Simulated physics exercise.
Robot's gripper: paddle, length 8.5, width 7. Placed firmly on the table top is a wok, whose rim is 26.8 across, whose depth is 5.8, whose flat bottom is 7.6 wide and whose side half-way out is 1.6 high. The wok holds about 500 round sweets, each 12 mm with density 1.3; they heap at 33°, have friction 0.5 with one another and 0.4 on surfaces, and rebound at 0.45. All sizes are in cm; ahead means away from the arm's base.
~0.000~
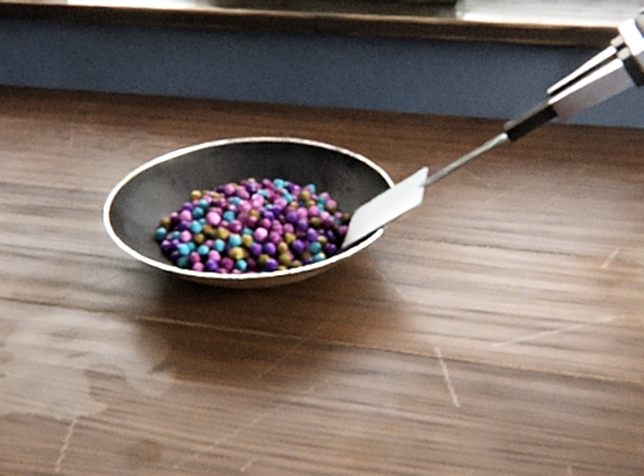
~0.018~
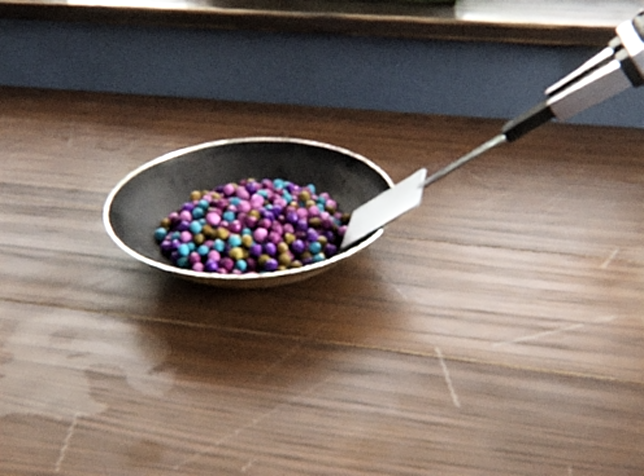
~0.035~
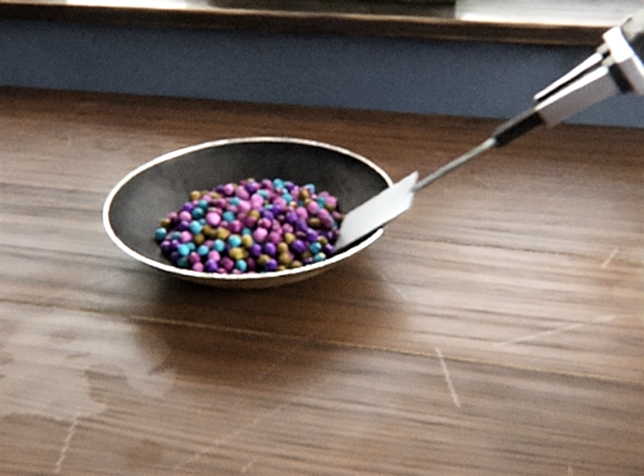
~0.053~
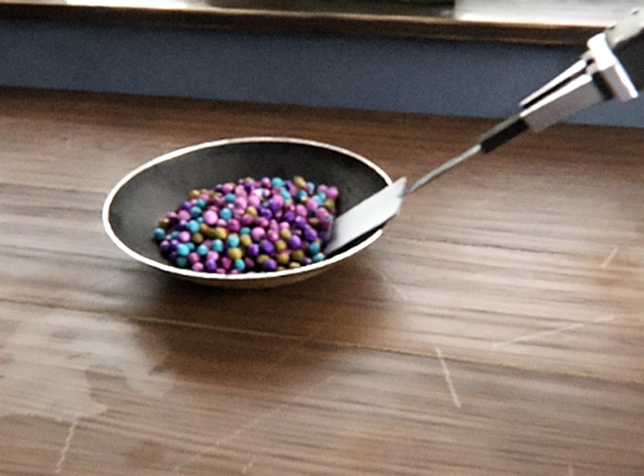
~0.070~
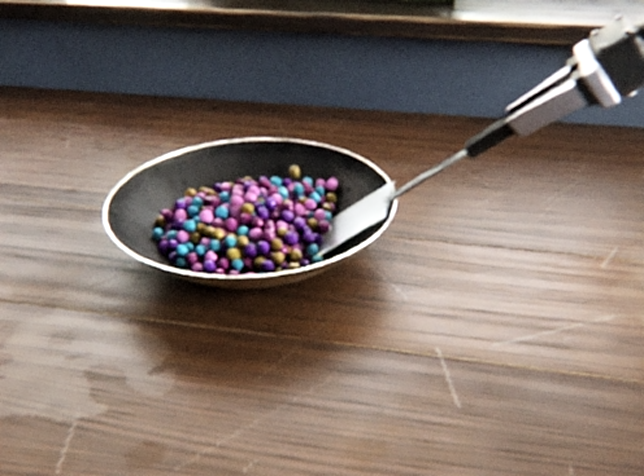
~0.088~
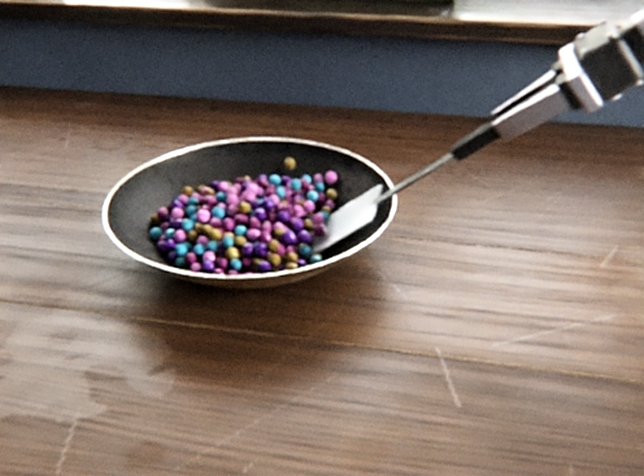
A robot arm reaching in from the upper right slides a white paddle down and leftward inside a dark pan, pressing the small round sweets into a slightly taller heap with a few rising at the back. The sweets are purple, pink, teal and gold, in a light-rimmed pan left of centre. A fixed, raised view shows the scratched brown wooden table before a blue-grey wall.
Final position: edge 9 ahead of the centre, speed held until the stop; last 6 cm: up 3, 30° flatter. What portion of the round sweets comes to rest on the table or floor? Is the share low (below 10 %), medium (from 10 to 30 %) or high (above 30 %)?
The share is medium, from 10 to 30 %.
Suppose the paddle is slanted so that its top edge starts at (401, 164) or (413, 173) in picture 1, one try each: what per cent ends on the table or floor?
First try around 25 percent, second around 25 percent.
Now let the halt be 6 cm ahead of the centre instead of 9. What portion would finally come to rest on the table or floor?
Changed stop: Approx. 0 %.
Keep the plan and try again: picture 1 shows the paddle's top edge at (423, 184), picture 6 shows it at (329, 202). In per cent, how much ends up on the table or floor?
Roughly 45 %.
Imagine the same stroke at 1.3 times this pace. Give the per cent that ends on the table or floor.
Something close to 25 per cent ends up on the table or floor.
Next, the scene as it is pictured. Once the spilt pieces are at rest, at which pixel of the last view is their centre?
About (71, 232).
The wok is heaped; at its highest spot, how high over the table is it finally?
7.5 cm.
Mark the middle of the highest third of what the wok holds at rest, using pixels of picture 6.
Look near (169, 201).
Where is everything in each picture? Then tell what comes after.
The first picture shows paddle top edge at (424, 185), sloping 39°; upper third of the load around (256, 218), from x 160 to 345, top at y 185; 497 in the wok.
The second picture shows paddle top edge at (422, 186), sloping 39°; upper third of the load around (256, 218), from x 160 to 345, top at y 185.
The third picture shows paddle top edge at (413, 190), sloping 39°; upper third of the load around (256, 218), from x 160 to 340, top at y 185.
The fourth picture shows paddle top edge at (400, 195), sloping 39°; upper third of the load around (253, 215), from x 160 to 330, top at y 185.
The fifth picture shows paddle top edge at (388, 199), sloping 39°; upper third of the load around (249, 213), from x 160 to 330, top at y 170.
The sixth picture shows paddle top edge at (376, 202), sloping 39°; upper third of the load around (246, 212), from x 155 to 330, top at y 165; 497 in the wok.
By 0.18 s, sloping 39°, highest piece 6 above the table; 497 in the wok.
By 0.26 s, sloping 28°, highest piece 8 above the table; 497 in the wok.
By 0.51 s, sloping 9°, highest piece 8 above the table; 415 in the wok, 74 on the table or floor, 8 on the blade or in flight.
By 1.56 s, sloping 9°, highest piece 7 above the table; 413 in the wok, 84 on the table or floor.
Final count, 413 in the wok, 84 on the table or floor. That is 17 % on the table or floor.
